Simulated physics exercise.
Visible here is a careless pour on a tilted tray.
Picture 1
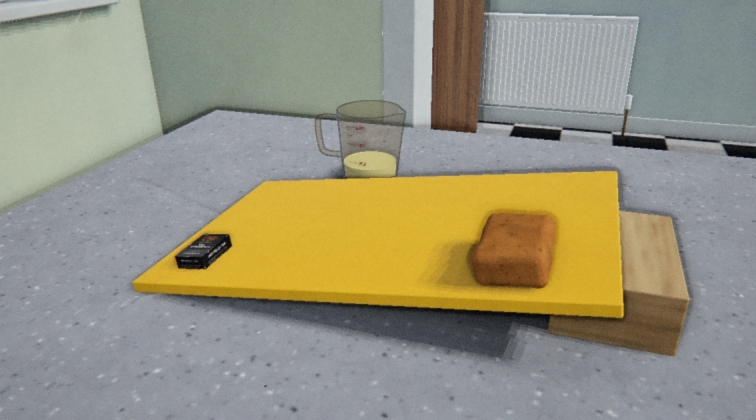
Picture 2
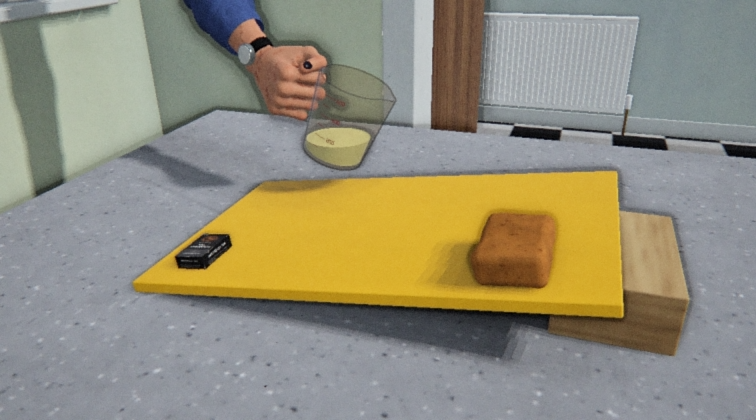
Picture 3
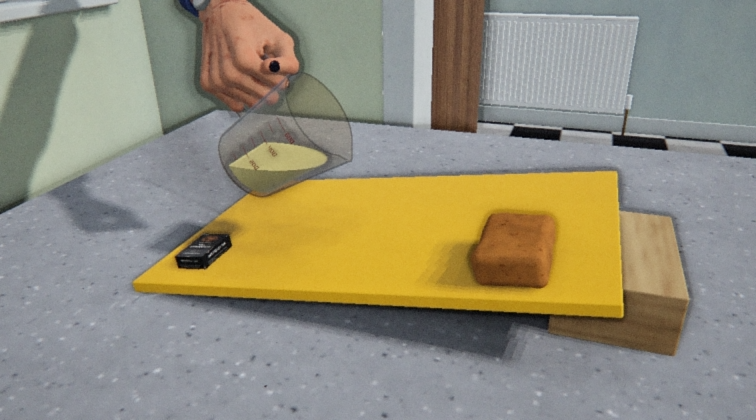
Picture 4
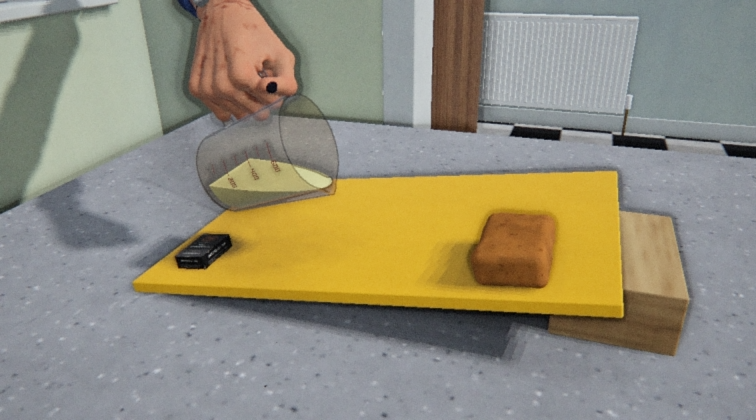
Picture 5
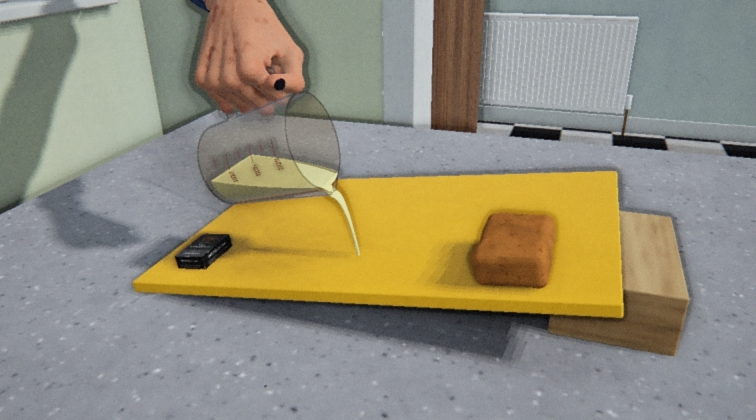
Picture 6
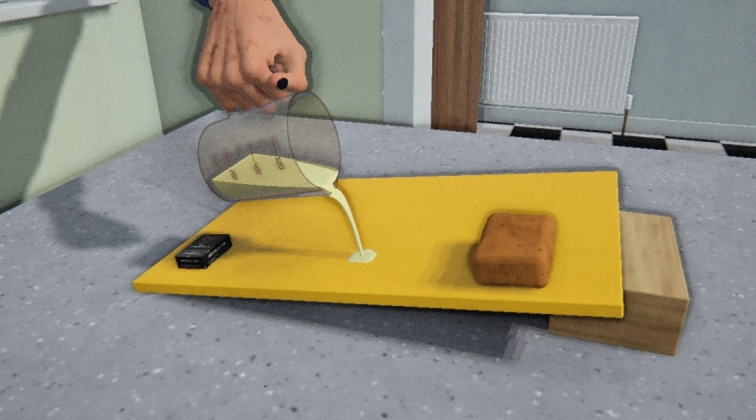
A hand lifting a measuring jug, tilting it and pouring pale yellow liquid onto a sloping yellow board between a small black carton and a bread roll.
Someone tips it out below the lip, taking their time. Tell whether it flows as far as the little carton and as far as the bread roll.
Little carton - yes, bread roll - no.
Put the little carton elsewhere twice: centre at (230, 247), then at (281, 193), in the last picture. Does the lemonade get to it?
At the first spot it gets dampened, at the second spot it remains clean.
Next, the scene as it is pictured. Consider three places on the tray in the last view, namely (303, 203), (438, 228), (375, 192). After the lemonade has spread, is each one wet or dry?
Spot one ends up out of the spill, spot two out of the spill, spot three out of the spill.
A moment on, it runs down to the left; the little carton is untouched; the bread roll is untouched.
Further on, it runs down to the left and off the end; the little carton is reached; the bread roll is untouched.
When it is over, it runs down to the left and off the end; the little carton is reached; the bread roll is untouched.
